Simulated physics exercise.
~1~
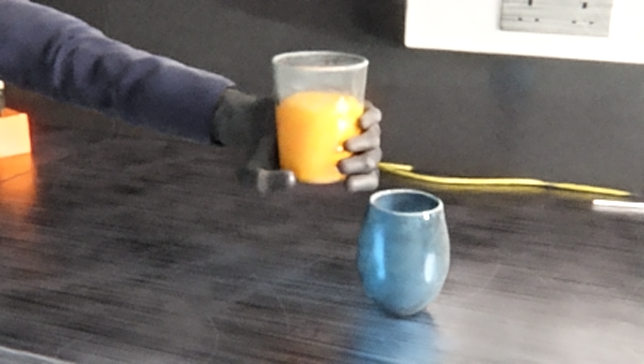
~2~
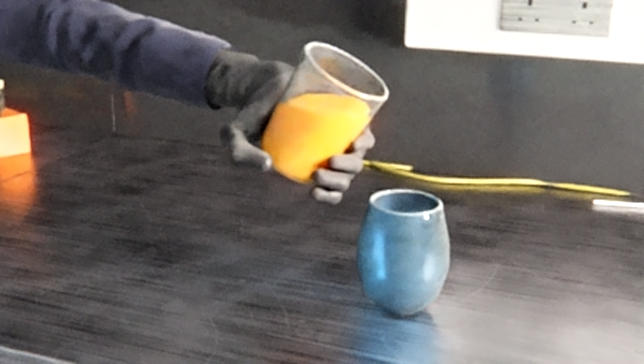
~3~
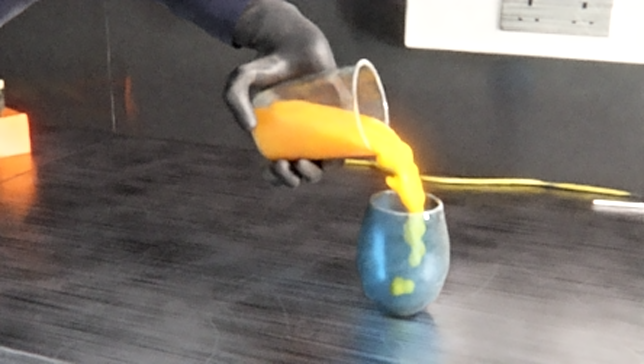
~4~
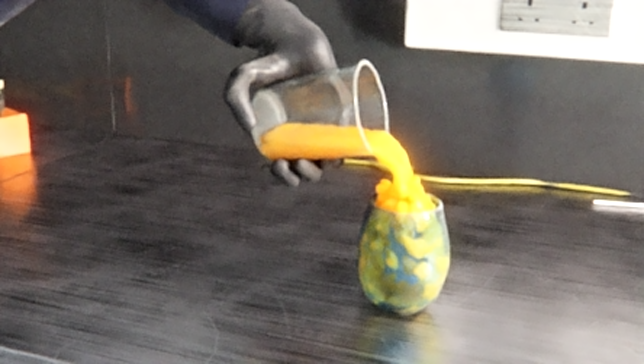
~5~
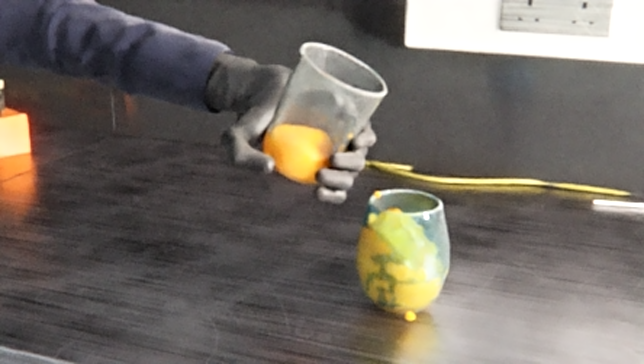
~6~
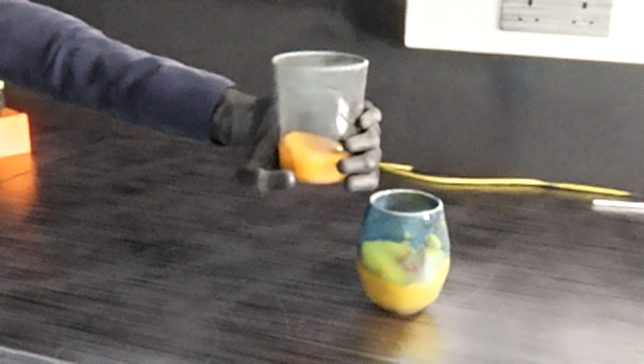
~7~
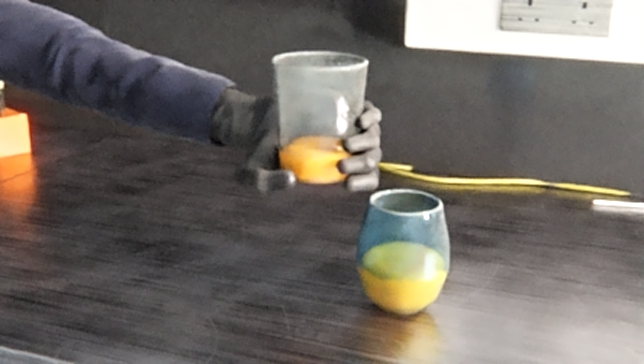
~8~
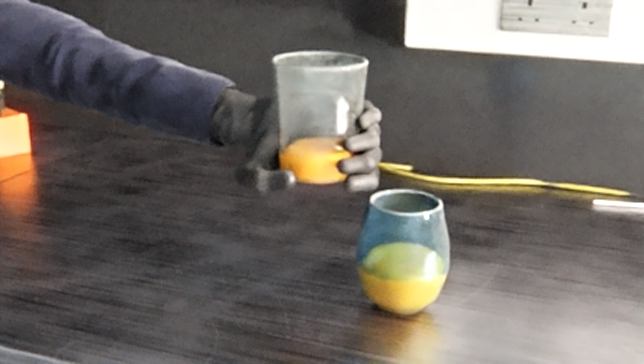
A gloved hand tilting a glass of orange juice rightward, pouring into a blue round-bellied glass, then righting it with some left.
